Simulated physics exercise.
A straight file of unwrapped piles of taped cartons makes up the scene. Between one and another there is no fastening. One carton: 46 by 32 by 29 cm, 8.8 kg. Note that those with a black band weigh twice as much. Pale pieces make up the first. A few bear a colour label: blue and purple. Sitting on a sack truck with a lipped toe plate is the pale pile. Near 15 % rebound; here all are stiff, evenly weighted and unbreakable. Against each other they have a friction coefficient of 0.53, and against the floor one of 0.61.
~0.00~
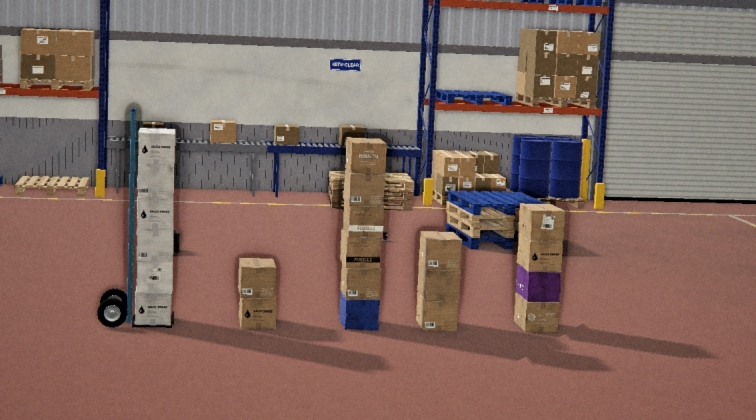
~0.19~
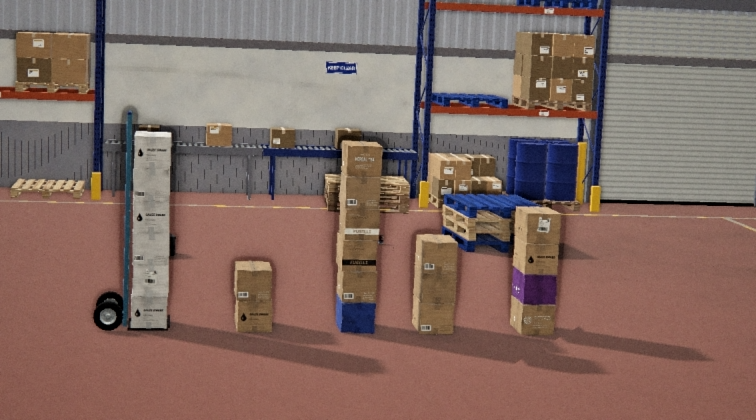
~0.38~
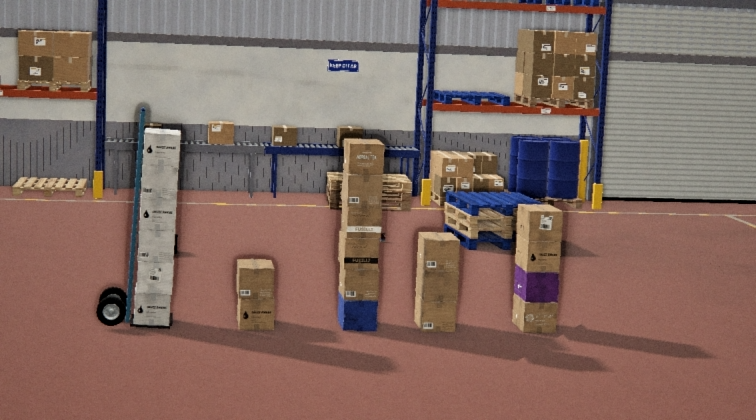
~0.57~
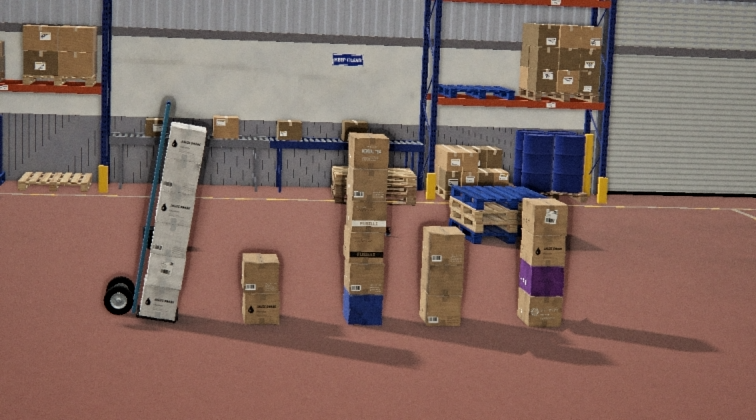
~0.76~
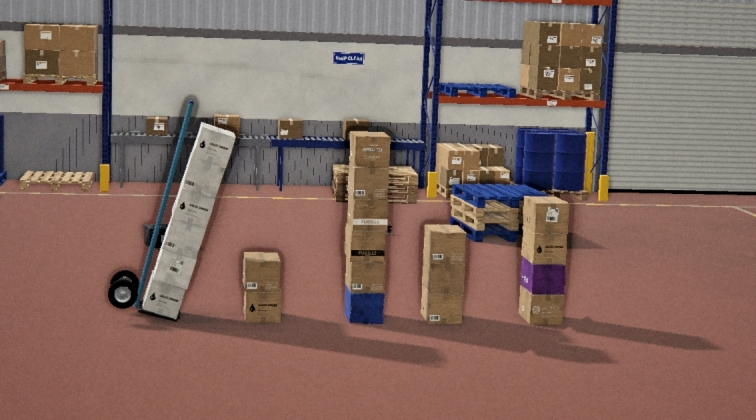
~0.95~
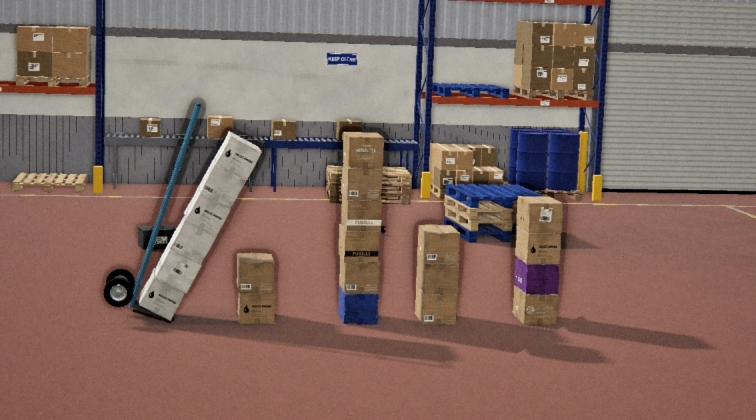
A tall stack of pale cartons on a sack truck stood upright at the left, then leaned further and further right with the truck, while the four brown carton piles beside it stayed still.
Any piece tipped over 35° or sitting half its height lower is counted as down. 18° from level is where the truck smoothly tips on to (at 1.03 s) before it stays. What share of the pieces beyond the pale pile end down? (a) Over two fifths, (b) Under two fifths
Option b: Under two fifths.
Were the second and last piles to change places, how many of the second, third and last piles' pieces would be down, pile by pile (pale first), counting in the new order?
Down per pile: Second 4, third 6, last 2.
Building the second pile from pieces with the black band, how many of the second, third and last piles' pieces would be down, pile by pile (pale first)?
Pieces down: Second pile 0, third pile 0, last pile 0.
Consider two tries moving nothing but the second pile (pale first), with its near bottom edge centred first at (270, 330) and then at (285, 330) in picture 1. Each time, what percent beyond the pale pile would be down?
Try 1: 0 %; try 2: 0 %.
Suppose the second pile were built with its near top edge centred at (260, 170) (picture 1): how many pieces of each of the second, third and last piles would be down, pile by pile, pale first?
Result: Second pile 5, third pile 6, last pile 4.
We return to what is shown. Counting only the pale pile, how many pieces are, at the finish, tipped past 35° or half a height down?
6 of the pale pieces.
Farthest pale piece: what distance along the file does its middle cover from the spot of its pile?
Around 150 centimetres.
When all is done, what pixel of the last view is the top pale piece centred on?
(312, 271).
Around 1.04 s, 1 of the pale pile down; none of the 15 other cartons down.
Around 1.24 s, 6 of the pale pile down; none of the 15 other cartons down.
Around 1.52 s, 6 of the pale pile down; none of the 15 other cartons down, 8 disturbed; blue carton tipped 5°.
Around 1.88 s, 6 of the pale pile down; none of the 15 other cartons down, 8 disturbed; blue carton tipped 8°.
Finally (2.8 s), 6 of the pale pile down; none of the 15 other cartons down, 7 disturbed; blue carton tipped 10°; purple carton unmoved. That is 0 per cent. Seen by the last camera, middles, blue carton near (361, 301), purple carton near (537, 275).
